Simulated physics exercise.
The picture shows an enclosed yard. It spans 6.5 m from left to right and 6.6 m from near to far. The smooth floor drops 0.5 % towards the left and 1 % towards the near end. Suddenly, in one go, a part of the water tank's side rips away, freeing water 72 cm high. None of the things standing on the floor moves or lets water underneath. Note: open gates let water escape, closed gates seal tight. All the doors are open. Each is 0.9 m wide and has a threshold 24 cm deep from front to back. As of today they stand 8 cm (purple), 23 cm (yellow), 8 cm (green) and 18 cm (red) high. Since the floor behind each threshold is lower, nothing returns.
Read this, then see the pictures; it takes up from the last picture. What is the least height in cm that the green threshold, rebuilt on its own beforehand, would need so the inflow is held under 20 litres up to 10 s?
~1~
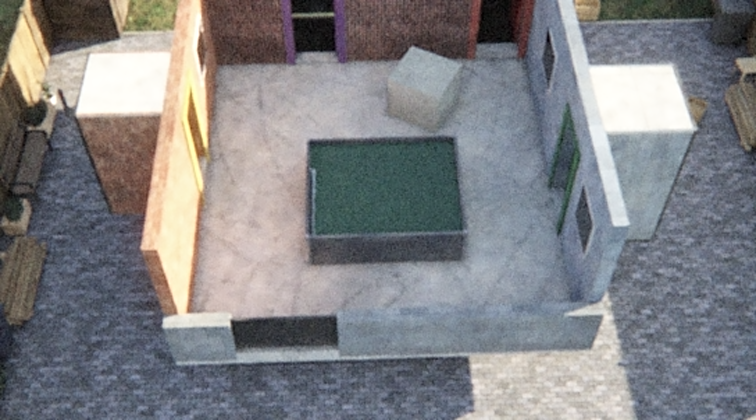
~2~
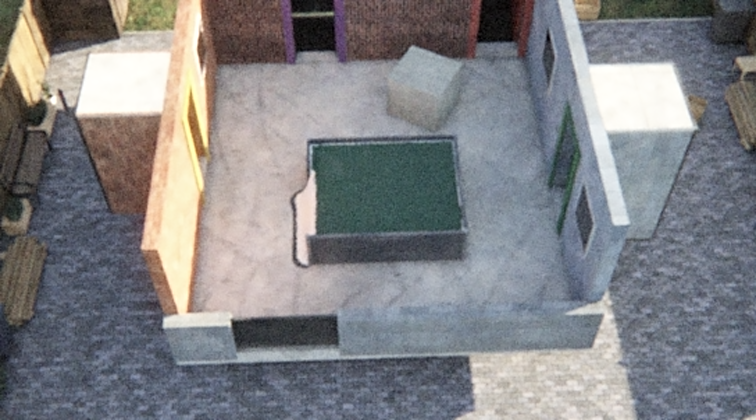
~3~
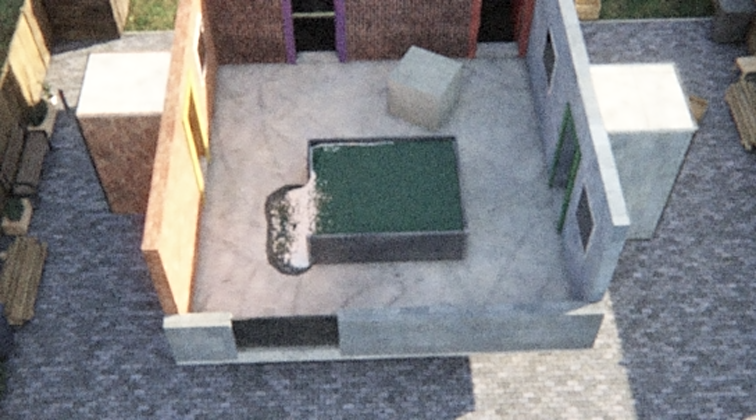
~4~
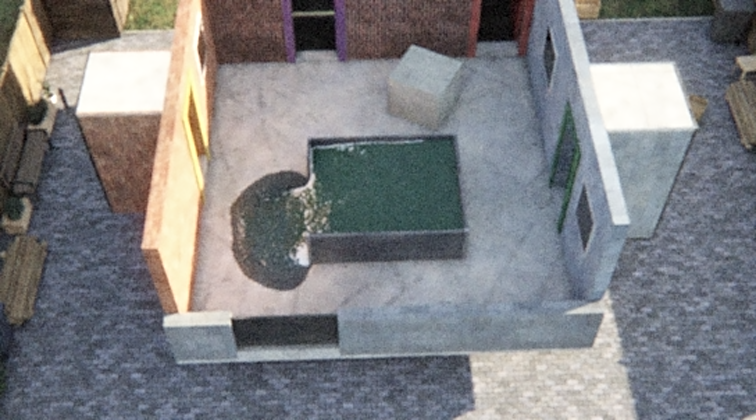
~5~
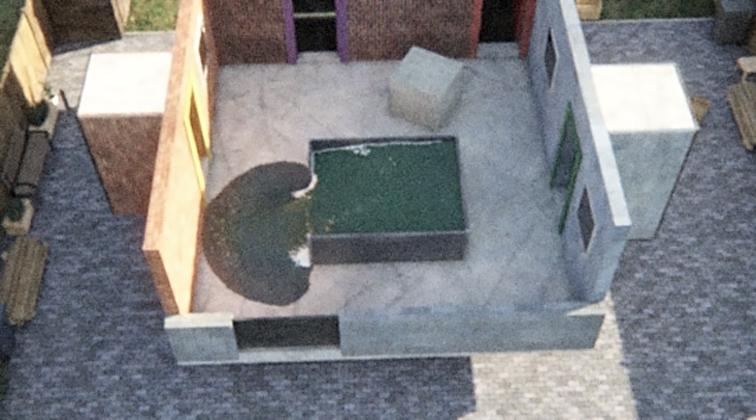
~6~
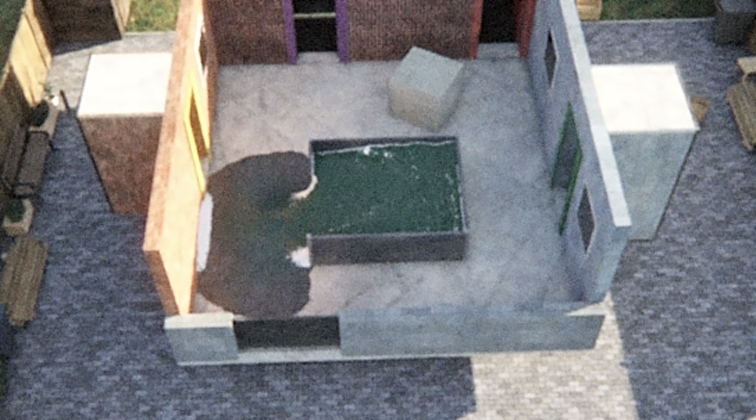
Around 6.5 cm would be enough.
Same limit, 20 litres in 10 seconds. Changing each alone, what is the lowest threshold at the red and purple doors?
Some 9.5 cm for red, some 9.0 cm for purple.
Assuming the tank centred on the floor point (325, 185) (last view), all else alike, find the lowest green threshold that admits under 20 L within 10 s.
A minimum of about 9.5 cm.
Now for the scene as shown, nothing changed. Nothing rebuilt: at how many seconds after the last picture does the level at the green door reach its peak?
I'd say near 8.0 seconds.
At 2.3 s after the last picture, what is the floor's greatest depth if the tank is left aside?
About 47 cm at most.
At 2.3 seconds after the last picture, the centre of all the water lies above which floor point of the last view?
Roughly (308, 225).
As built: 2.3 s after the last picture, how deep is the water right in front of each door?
Lab note, cm: Purple 8; yellow 26; green 0; red 0.
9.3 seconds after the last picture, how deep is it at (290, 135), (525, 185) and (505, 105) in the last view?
The depths come to about 5, 7 and 11 cm.
Then, 0.7 s after the last picture water covers 20 % of the floor, deepest (52 cm) near (192, 342); it has not reached the green door.
Then, 2.3 s after the last picture water covers 50 % of the floor, deepest (47 cm) near (192, 342); it has not reached the green door.
Then, 9.3 s after the last picture water covers 100 % of the floor, deepest (19 cm) near (445, 87); 9 cm at the green door, 7 litres in over its 8 cm threshold.
At the green door as built, the water peaked near 10 cm, 8.1 s after the last picture.
Run again over the same 10 s with other heights there, 28 litres in over 5.5 cm, 14 litres over 7 cm. The limit of 20 litres is kept from about 6.5 cm up.
